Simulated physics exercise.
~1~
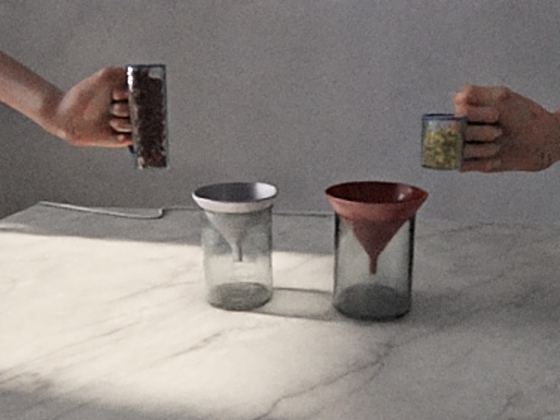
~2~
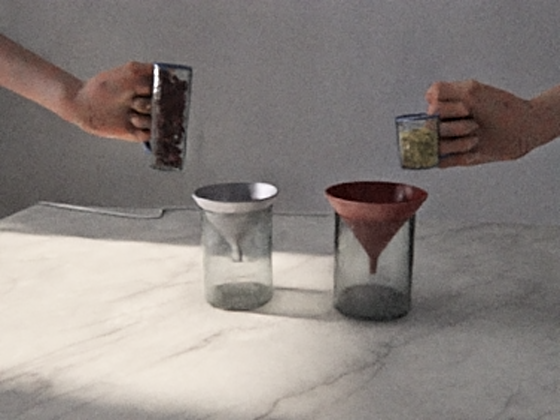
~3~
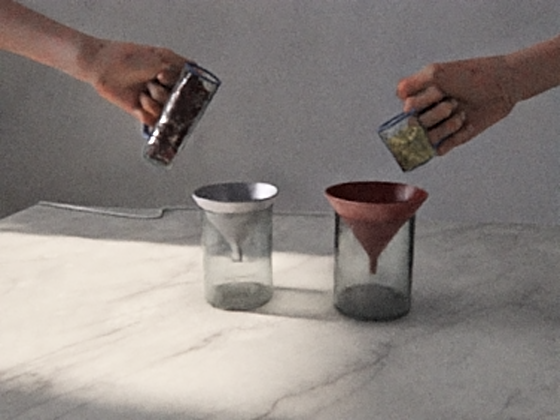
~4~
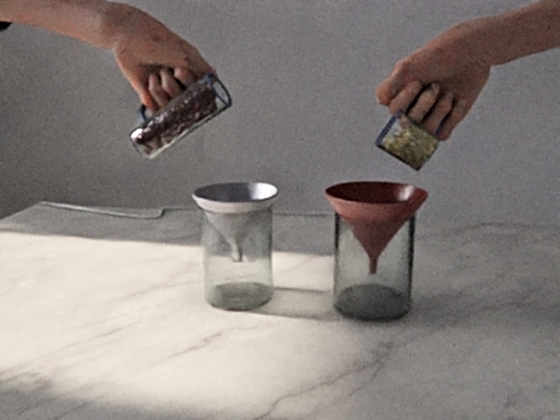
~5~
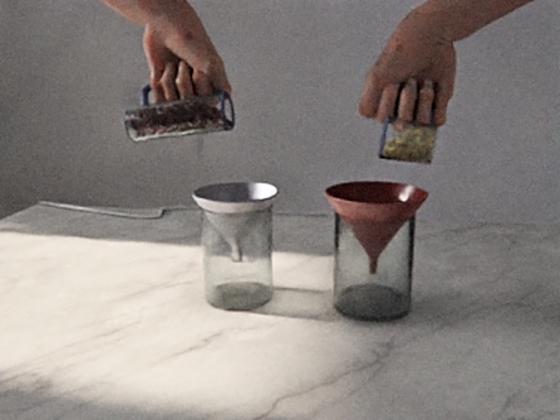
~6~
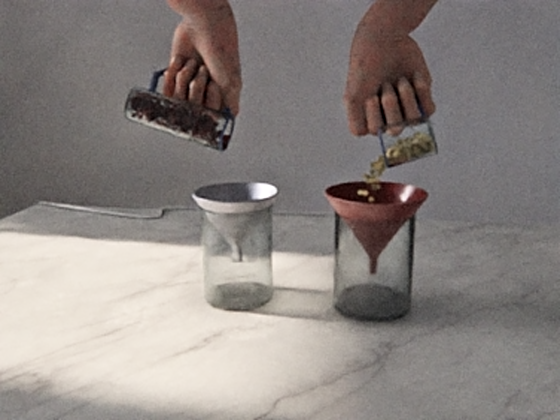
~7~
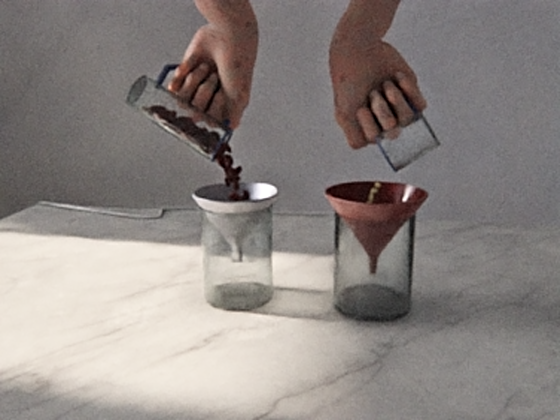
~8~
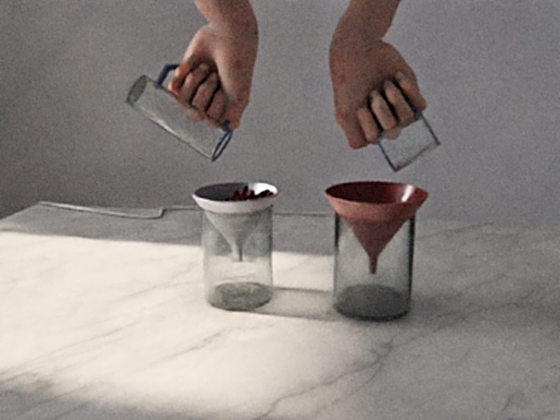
On a marble table, two hands tipped small clear cups over funnels set in glass jars, yellowish bits pouring into the red funnel first, then dark pieces into the pale one, and both loads stayed stuck in the funnels, leaving the jars empty.
